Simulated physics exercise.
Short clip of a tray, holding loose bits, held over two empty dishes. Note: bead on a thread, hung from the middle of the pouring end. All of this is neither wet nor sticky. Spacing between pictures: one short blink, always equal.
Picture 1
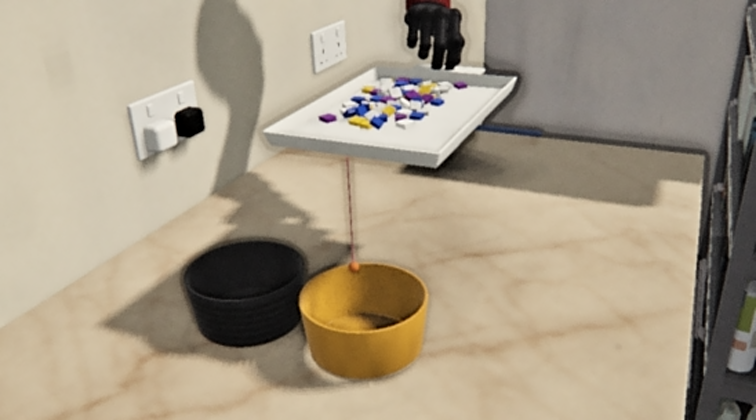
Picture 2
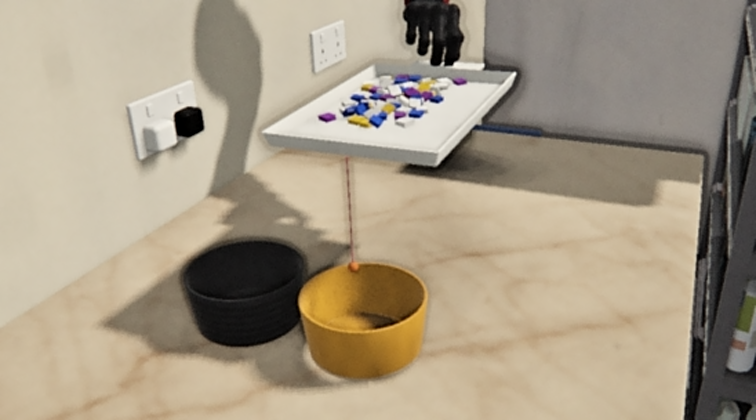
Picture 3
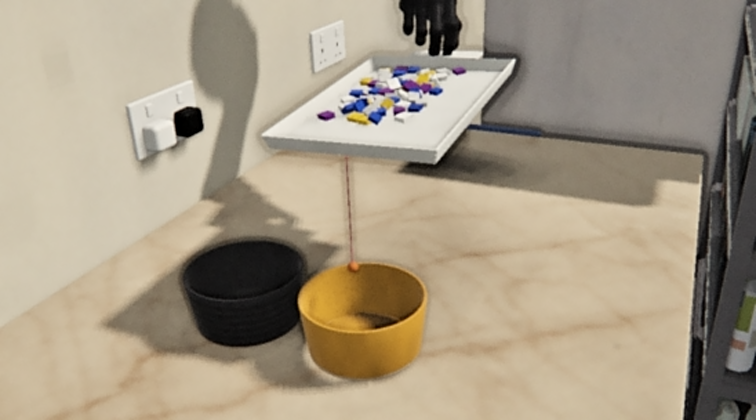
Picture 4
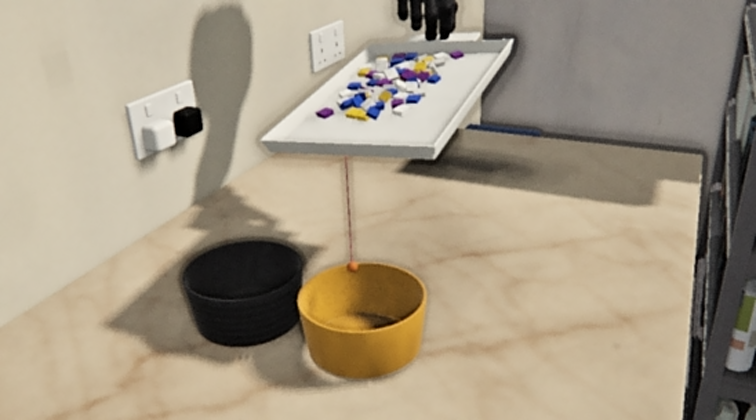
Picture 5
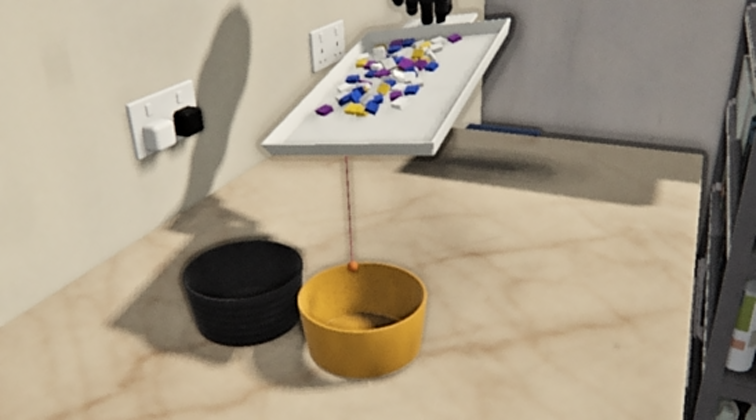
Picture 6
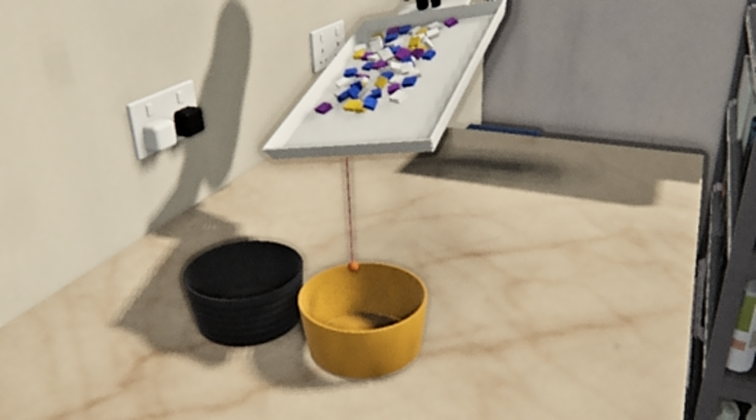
A dark hand raising the far end of a white tray of colourful mosaic tiles above a black dish and a yellow dish.
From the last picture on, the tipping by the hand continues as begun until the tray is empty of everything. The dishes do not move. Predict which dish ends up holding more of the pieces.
The left-hand one.
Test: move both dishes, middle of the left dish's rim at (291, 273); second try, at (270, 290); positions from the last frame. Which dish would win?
Try 1: The left-side dish; try 2: The left-side dish.
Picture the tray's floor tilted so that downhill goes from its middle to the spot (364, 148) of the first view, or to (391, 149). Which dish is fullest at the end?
The rightmost dish; the rightmost dish.
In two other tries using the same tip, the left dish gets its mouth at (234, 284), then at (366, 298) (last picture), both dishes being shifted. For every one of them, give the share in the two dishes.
Estimates in order: 70 percent, 0 percent.
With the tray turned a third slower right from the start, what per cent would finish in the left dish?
Roughly 80 in a hundred.
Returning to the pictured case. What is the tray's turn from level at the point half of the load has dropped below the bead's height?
Somewhere around 80 degrees.
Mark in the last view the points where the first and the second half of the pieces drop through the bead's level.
(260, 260) for the early half, (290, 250) for the late half.
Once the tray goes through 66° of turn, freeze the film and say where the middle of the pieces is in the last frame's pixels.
The load is centred around (292, 145).
Just after the last frame, tray tipped steeply; the larger part on the tray; roughly a quarter in the air.
A moment on, tray tipped past a quarter turn; just a few on the tray; about a tenth in the right dish; the larger part in the left dish; just a few outside both; about a tenth in the air.
Further on, tray tipped past a quarter turn; about a tenth in the right dish; the larger part in the left dish; about a tenth outside both.
When it is over, tray tipped past a quarter turn; about a tenth in the right dish; the larger part in the left dish; about a tenth outside both.
